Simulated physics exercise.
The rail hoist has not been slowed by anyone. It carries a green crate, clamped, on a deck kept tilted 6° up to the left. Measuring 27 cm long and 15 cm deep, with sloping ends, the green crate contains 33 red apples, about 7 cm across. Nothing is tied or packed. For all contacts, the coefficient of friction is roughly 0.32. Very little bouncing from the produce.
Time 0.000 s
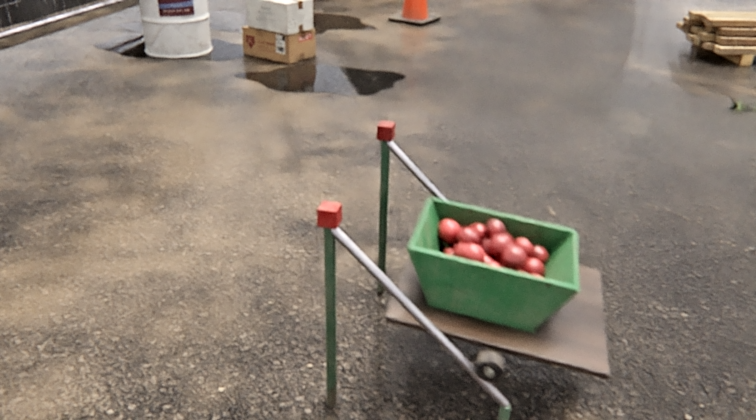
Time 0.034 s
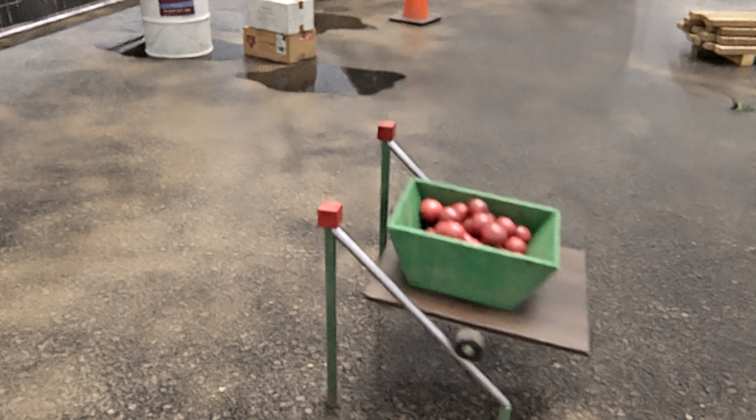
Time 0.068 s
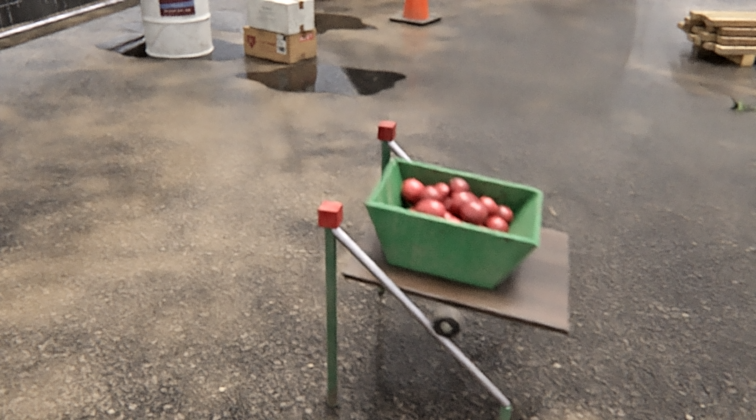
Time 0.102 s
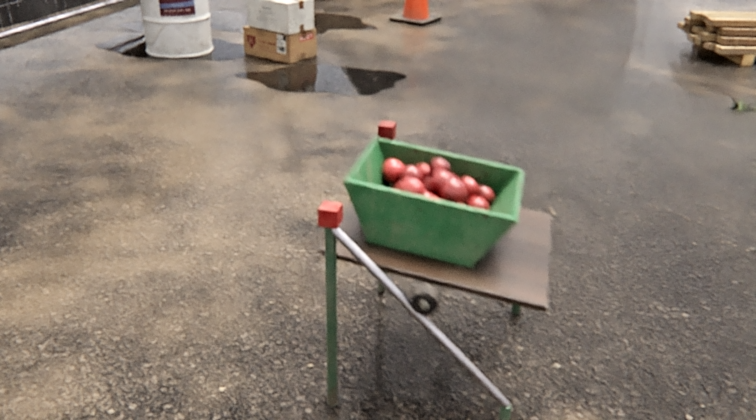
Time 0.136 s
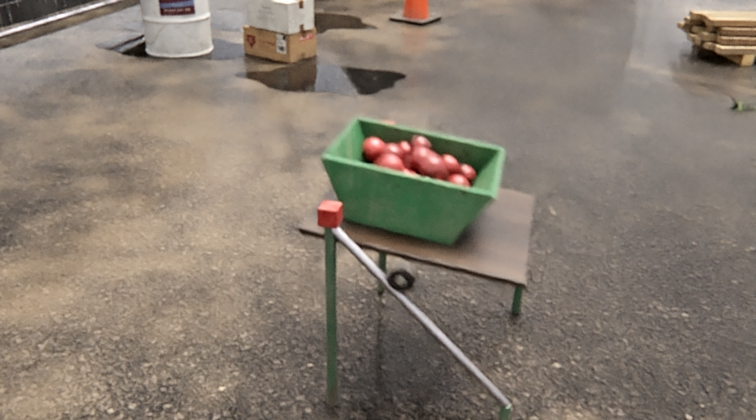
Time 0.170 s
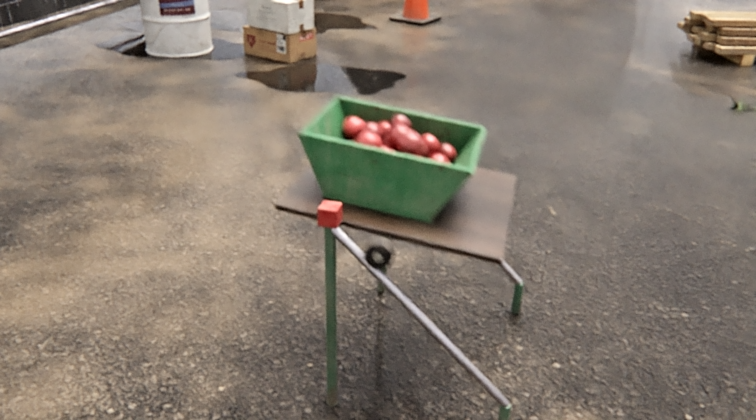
In the video, a green crate of red apples rides on a flat, wheeled deck along sloping rails between red-topped posts, moving steadily up and to the left across a wet paved yard, with the apples staying inside the crate.
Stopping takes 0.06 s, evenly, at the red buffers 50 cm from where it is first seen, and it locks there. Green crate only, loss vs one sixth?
Out come north of a sixth of the goods.
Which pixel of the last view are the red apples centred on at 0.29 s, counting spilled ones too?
In the last view they're centred near (343, 104).
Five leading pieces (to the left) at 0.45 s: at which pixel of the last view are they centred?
Centre: Approx. (251, 56) px.
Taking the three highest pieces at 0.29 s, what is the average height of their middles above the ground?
Mean height: Near 90 cm.
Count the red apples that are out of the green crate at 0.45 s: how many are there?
By then, roughly 10.
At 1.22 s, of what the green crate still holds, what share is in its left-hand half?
Share in that half: Roughly 60 percent.
After 0.17 s, the buffers are touched.
After 0.29 s, the green crate has all 33.
After 0.45 s, the green crate is down by 10 of 33.
After 0.67 s, the green crate is down by 11 of 33.
Outcome (at 1.22 s), the green crate is down by 11 of 33. Asked share, 11 of 33, 33 per cent.
